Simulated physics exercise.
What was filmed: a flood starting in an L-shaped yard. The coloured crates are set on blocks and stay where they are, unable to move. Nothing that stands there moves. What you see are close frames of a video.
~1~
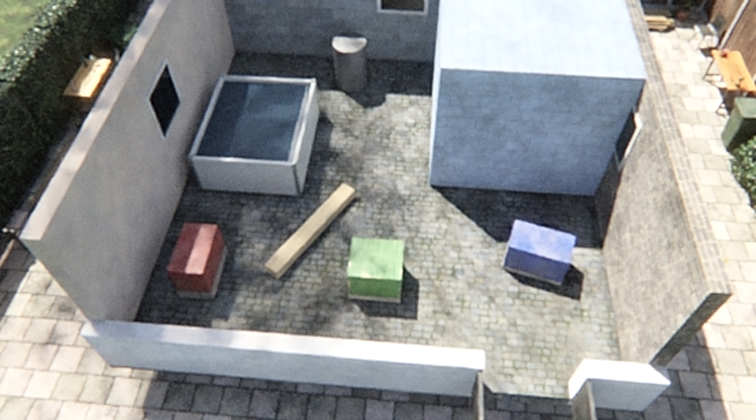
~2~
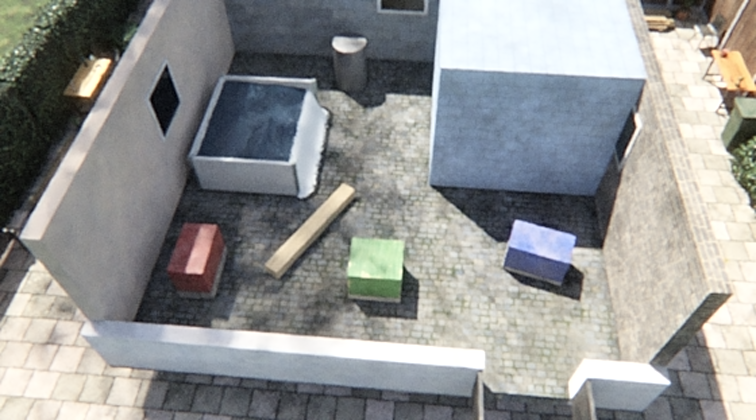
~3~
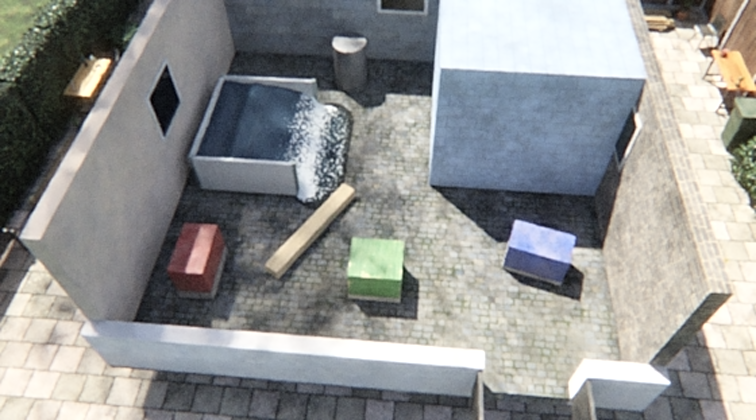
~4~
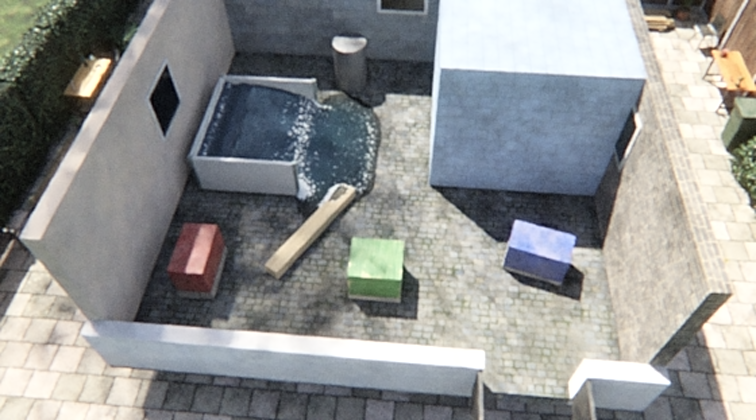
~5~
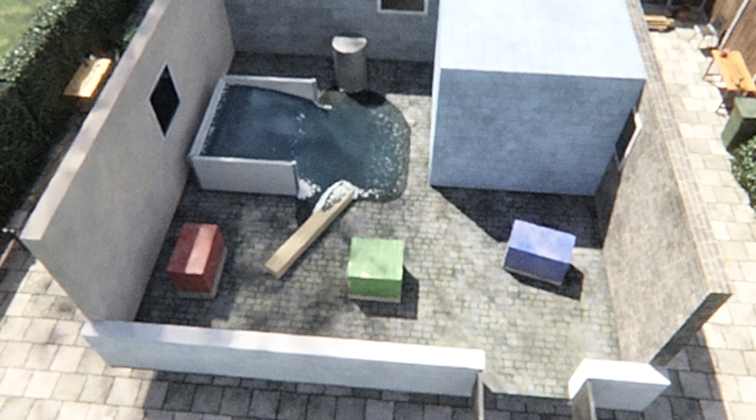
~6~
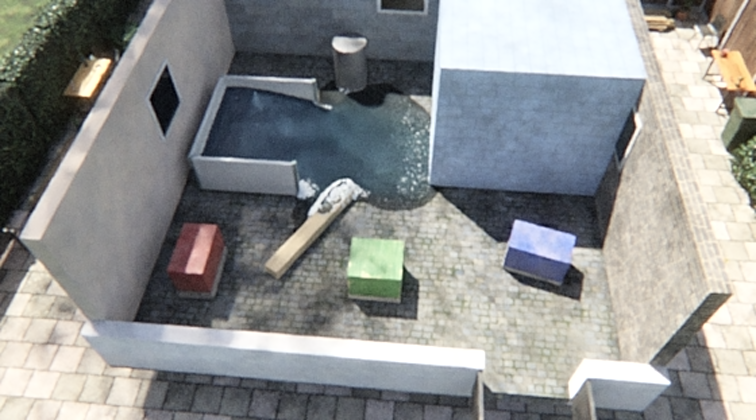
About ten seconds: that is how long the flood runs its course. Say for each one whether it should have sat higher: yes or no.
Green crate - yes; blue crate - yes; red crate - no.
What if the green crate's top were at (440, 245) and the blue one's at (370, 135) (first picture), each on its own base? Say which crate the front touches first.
That should be the blue crate.
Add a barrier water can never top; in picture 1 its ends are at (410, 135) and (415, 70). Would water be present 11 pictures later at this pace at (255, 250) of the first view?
By then the spot is wetted.
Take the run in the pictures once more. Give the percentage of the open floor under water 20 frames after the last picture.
That works out to some 75 in a hundred.
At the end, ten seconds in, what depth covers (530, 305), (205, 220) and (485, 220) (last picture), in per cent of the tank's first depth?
In turn 6, 6 and 4 in a hundred.
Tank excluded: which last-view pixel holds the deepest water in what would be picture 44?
It should be roughly at (228, 74).
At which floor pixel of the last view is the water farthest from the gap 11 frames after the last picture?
The front tops out at about (607, 285).
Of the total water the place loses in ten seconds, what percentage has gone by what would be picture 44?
That comes to 60 per cent, as I work it out.
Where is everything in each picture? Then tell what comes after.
The first frame shows still water in the open tank at (256, 120).
In the second frame, the front is at (300, 198), out from the gap at (306, 142).
In the third frame, water pours out at (306, 143) and has run to (316, 205).
In the fourth frame, water pours out at (306, 144) and has run to (354, 101).
In the fifth frame, the front is at (398, 114), out from the gap at (306, 144).
In the sixth frame, the front is at (435, 188), out from the gap at (306, 144).
A moment on, water covers 35 % of the floor; the green crate not reached, the blue crate water round its plinth, the red crate not reached.
Next, water covers 50 % of the floor; the green crate water round its plinth, the blue crate water round its plinth, the red crate water round its plinth.
Then, water covers 75 % of the floor; the green crate water round its plinth, the blue crate water round its plinth, the red crate water round its plinth.
Later, water covers 95 % of the floor; the green crate water round its plinth, the blue crate water round its plinth, the red crate water round its plinth.
In the end, water covers 100 % of the floor; the green crate was topped, the blue crate was topped, the red crate stayed above the water.
